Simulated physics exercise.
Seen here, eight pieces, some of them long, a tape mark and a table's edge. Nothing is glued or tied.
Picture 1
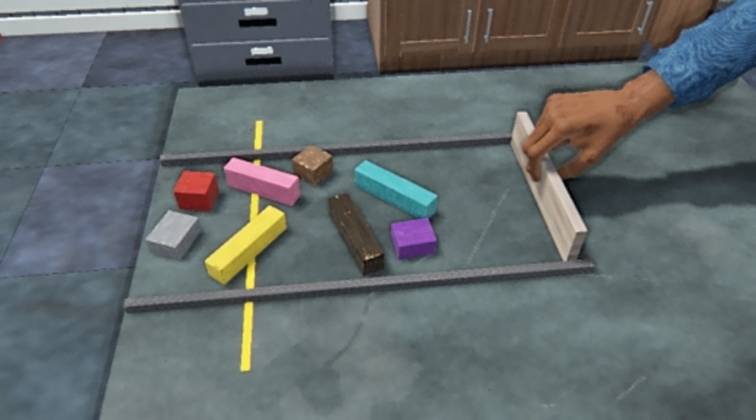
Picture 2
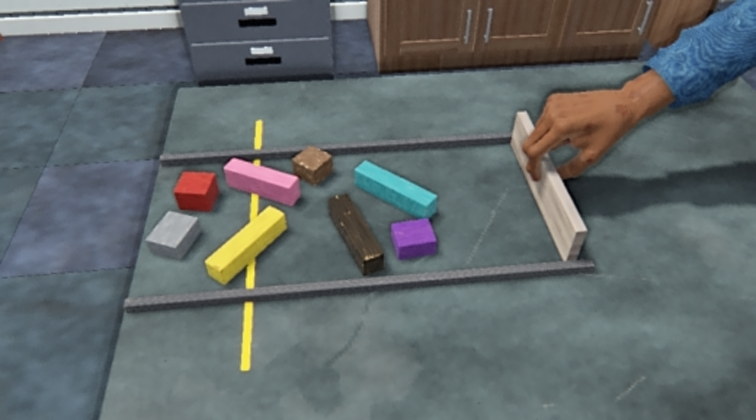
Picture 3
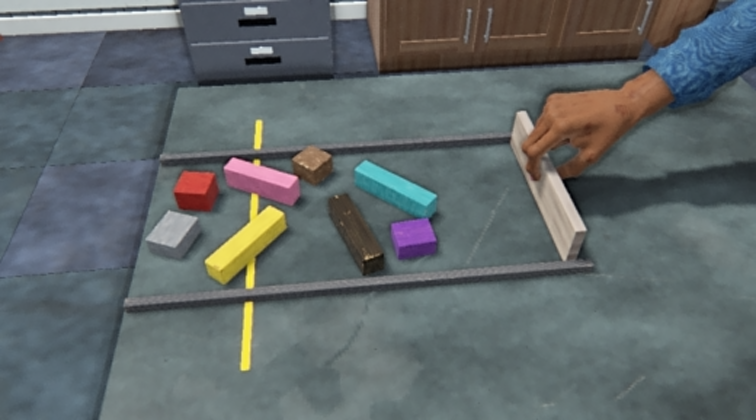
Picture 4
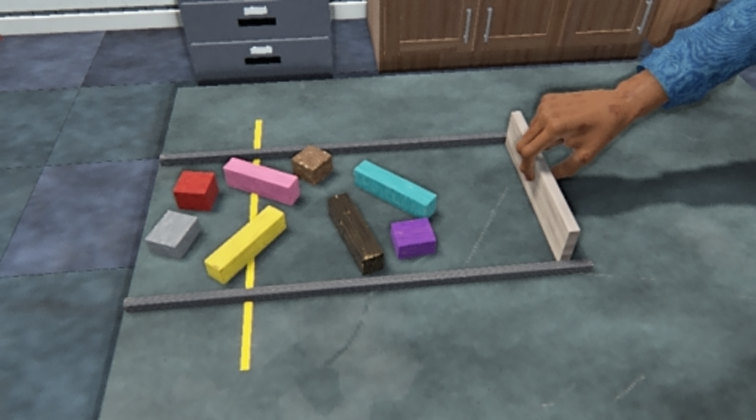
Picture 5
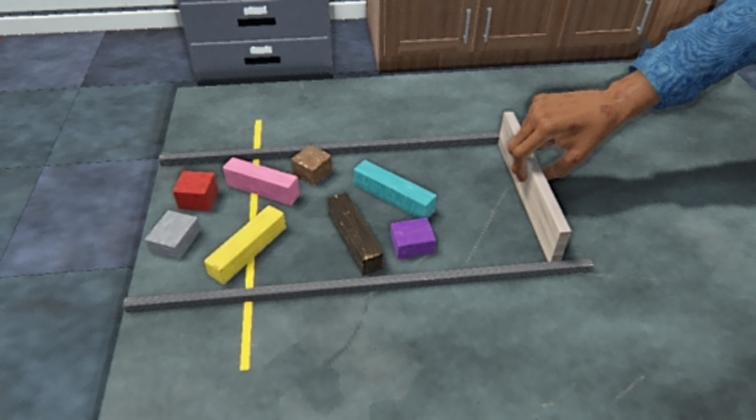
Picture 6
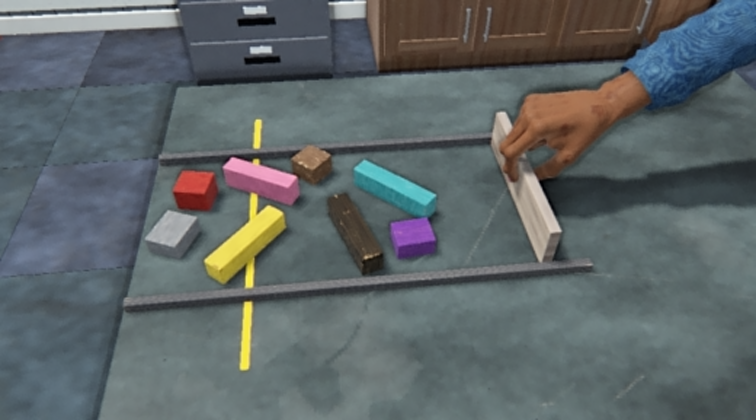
The clip shows a hand holding a pale board upright between two dark rails on a grey surface, then sliding it slightly left toward scattered coloured blocks and bars, which stay still around a yellow tape line.
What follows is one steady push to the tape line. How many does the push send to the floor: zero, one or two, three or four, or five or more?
In the end the number that fall off is zero.
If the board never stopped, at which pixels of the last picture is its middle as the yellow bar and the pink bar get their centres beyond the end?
About (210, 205), and (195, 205) for the other.
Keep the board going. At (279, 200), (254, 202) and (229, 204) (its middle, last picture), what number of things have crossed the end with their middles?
Place by place, 0, 0 and 1.
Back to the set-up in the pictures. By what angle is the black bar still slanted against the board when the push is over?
Some 20 degrees.
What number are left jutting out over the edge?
It comes to 1.
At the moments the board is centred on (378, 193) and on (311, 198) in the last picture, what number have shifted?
The counts are 3 and 6.
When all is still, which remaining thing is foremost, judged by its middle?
Foremost is the grey block.
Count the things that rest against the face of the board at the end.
2 of them.
Soon after, none off yet; grey block at rest near (174, 234); red block at rest near (196, 191); yellow bar at rest near (247, 243).
In the end, the number that fall off is zero.
